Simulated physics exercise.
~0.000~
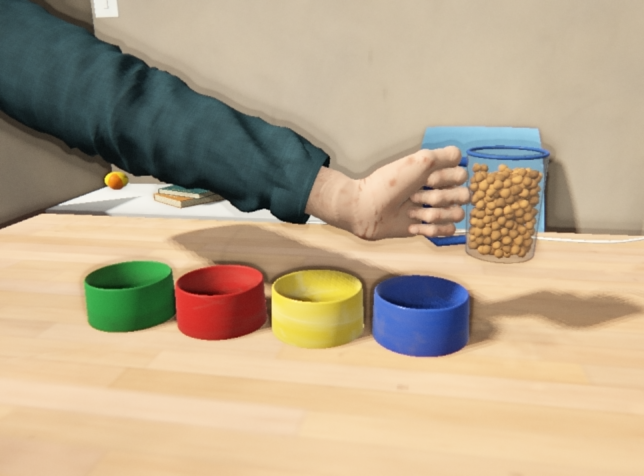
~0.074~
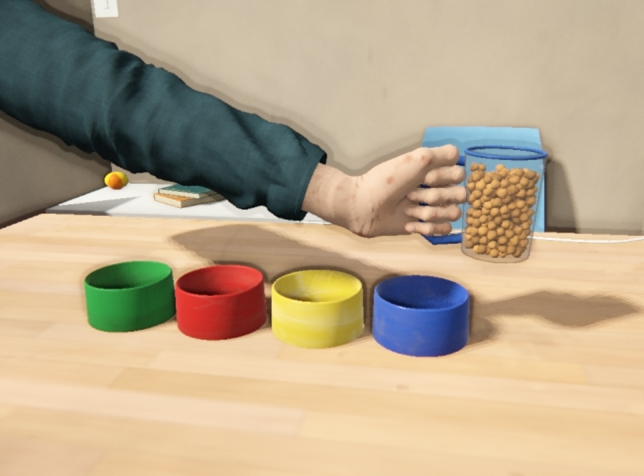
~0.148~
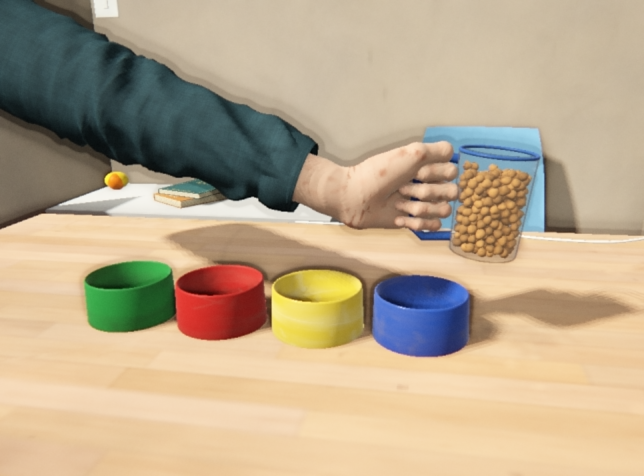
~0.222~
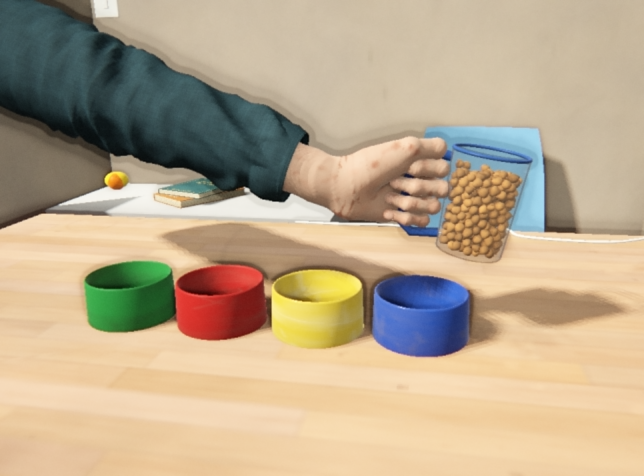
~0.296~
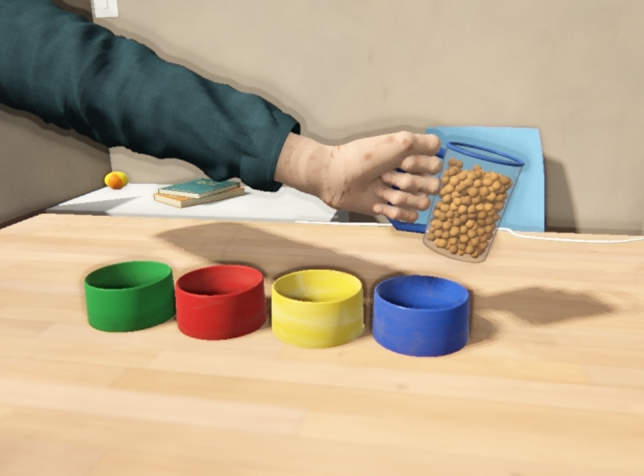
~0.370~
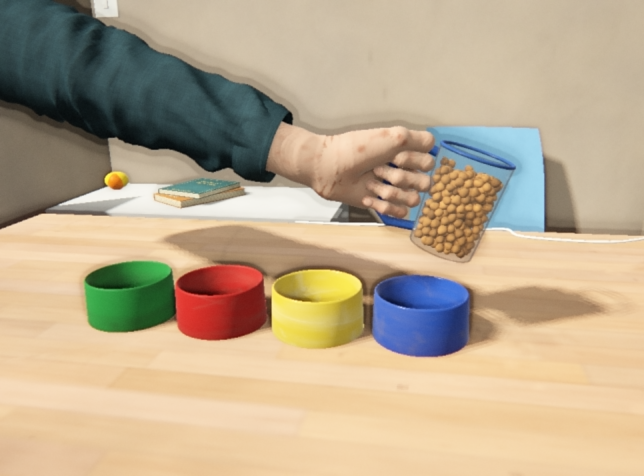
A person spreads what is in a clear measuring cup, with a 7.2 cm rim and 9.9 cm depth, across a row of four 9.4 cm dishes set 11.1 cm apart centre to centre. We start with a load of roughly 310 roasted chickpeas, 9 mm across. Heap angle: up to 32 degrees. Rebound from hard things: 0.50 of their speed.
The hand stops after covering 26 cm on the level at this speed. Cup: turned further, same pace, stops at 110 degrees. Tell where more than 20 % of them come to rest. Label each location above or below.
Labels - red: Below, blue: Below, green: Below, yellow: Above, counter: Below.
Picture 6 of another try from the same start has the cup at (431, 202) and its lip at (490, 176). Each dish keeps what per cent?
The red dish keeps 0, the blue dish 0, the green dish 0 and the yellow dish 100.
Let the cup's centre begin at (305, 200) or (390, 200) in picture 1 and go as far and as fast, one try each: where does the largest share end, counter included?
The winner: Green; red.
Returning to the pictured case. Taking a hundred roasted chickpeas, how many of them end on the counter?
Close to 0 per cent, give or take.
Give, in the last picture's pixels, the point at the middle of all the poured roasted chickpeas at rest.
I'd say roughly (318, 305).
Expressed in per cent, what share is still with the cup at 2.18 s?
55 per cent.
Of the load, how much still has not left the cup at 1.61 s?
Somewhere near 100 per cent of the load.
Then, at 1.11 s, tilt 61 degrees; cup holds 100 %.
After 1.61 s, tilt 90 degrees; cup holds 100 %.
After 2.18 s, tilt 110 degrees; cup holds 55 %, yellow 40 %.
At rest (3.7 s), red 0 %, blue 0 %, green 0 %, yellow 100 %, counter 0 %.
